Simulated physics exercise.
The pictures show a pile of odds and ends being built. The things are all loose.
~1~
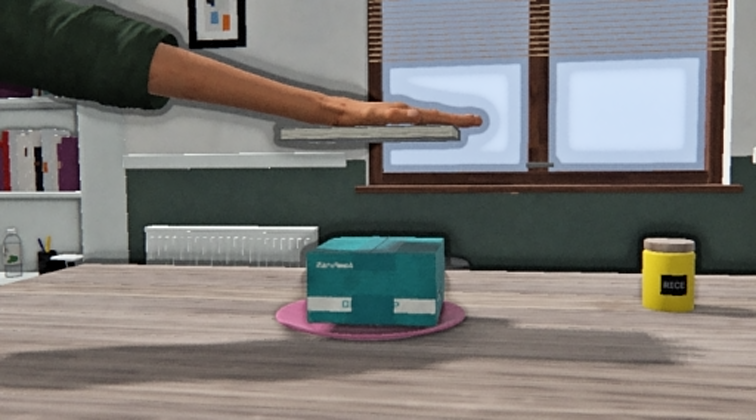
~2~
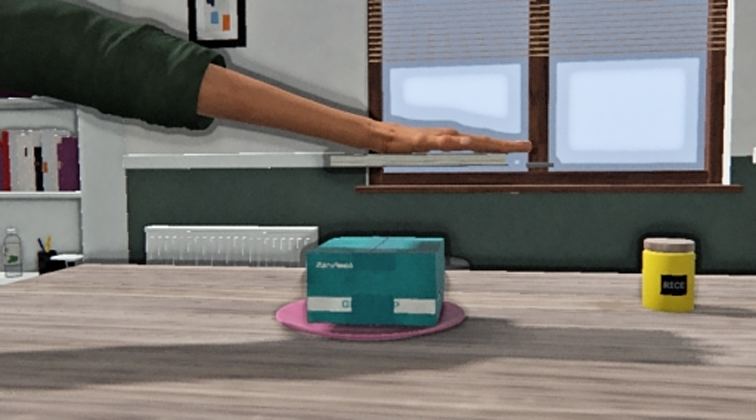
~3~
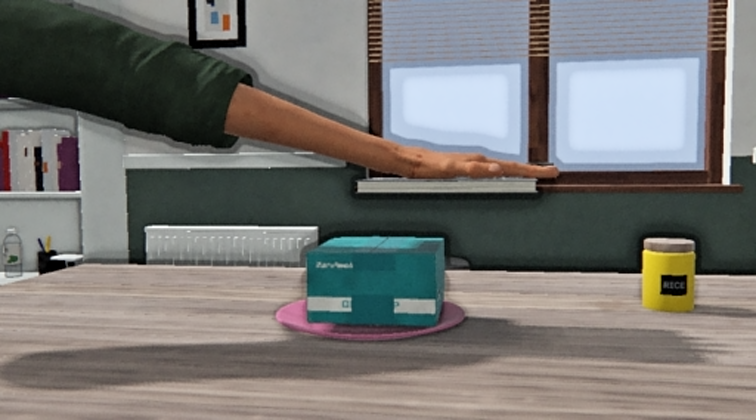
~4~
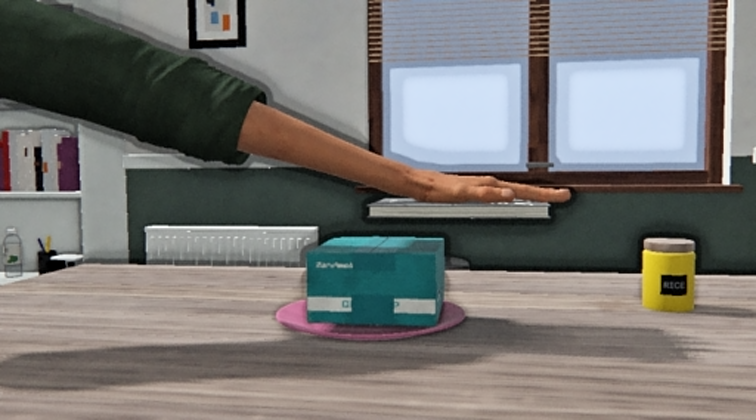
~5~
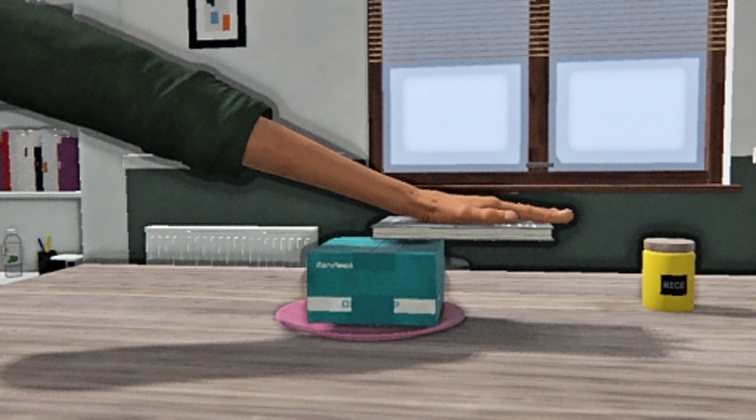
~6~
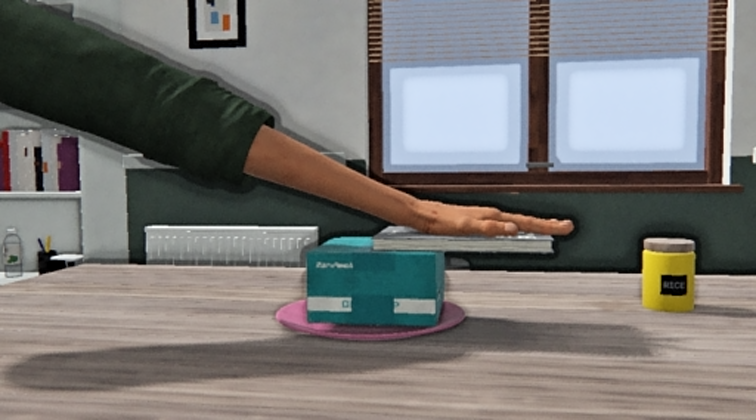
A hand moves a flat grey book rightward and down onto the turquoise box's right side.
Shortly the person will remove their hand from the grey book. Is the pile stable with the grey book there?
The pile fails.
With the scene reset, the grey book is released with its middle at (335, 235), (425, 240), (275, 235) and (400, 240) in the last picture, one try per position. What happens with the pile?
Attempt one, the pile survives; attempt two, it survives; attempt three, it falls over; attempt four, it survives.
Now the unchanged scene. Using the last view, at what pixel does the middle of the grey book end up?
End position in the final view: Approximately (470, 266).
Then, 0.30 s after the last picture, grey book tipped 51° from how it was near (461, 259).
Then, 0.50 s after the last picture, grey book resting near (460, 260).
Then, 1.50 s after the last picture, grey book now fallen.
Then, 2.50 s after the last picture, nothing new.
At rest, fallen, grey book; the other 3 in place. Seen from the same camera at the end, grey book near (469, 266). The pile loses its balance.
